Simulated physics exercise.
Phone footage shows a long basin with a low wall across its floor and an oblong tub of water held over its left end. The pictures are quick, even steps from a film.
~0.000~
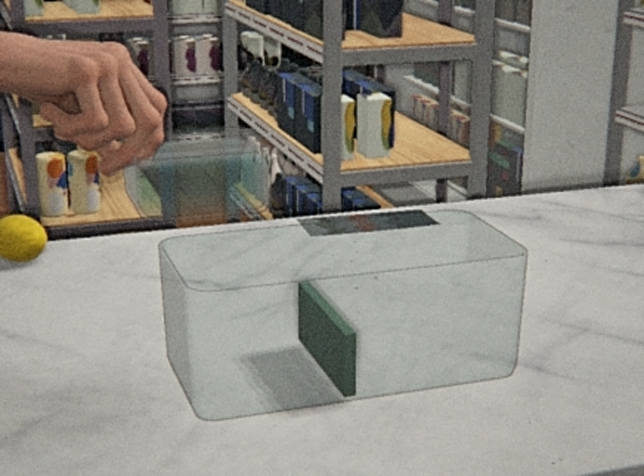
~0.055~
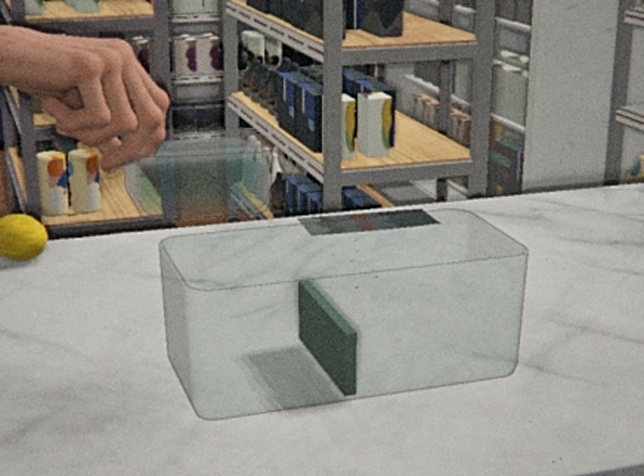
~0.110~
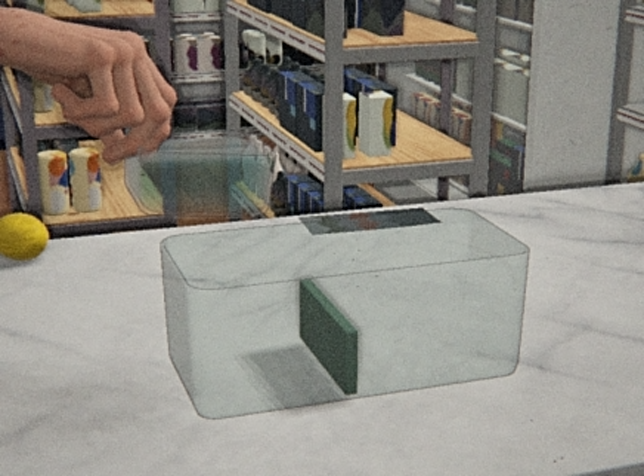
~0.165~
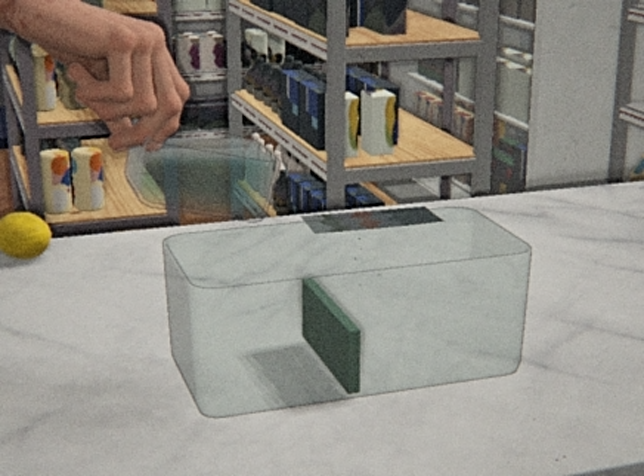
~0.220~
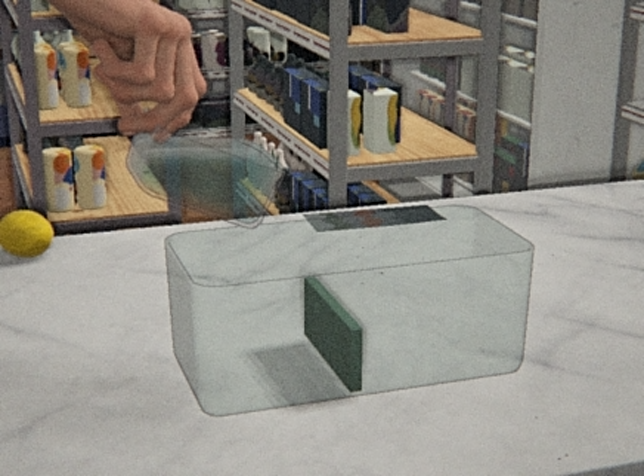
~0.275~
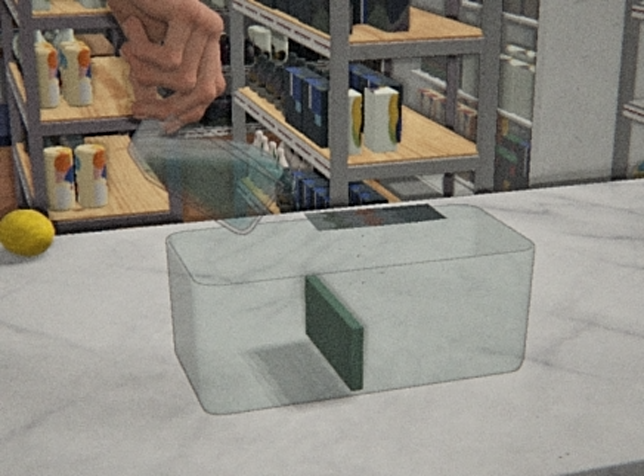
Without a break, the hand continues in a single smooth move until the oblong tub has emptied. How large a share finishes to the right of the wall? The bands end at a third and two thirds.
My call is that the right side misses a third.
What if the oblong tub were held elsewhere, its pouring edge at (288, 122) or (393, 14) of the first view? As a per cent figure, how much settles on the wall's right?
The first start yields 65 per cent, the second 95 per cent.
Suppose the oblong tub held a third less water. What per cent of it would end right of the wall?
It comes to around 0 percent.
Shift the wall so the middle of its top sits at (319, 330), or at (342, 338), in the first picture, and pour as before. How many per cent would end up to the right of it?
About 40 % and 15 %.
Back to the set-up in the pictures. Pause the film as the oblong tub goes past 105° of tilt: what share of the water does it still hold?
It still holds close to 10 per cent at that lean.
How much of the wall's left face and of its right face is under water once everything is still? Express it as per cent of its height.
Roughly 30 left of the wall, roughly 10 right of it.
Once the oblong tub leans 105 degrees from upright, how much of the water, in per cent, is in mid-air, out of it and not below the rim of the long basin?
Around 10 in a hundred.
After 0.57 s the tilt is 105° and 9 per cent is still to pour, 66 is left of the wall and 17 right of it.
After 0.78 s the tilt is 122° and 0 per cent is still to pour, 79 is left of the wall and 17 right of it.
After 1.01 s the tilt is 122° and 0 per cent is still to pour, 80 is left of the wall and 18 right of it.
After 1.25 s the tilt is 122° and 0 per cent is still to pour, 80 is left of the wall and 18 right of it.
In the end 80 per cent lies left of the wall, 18 right of it and 2 outside.
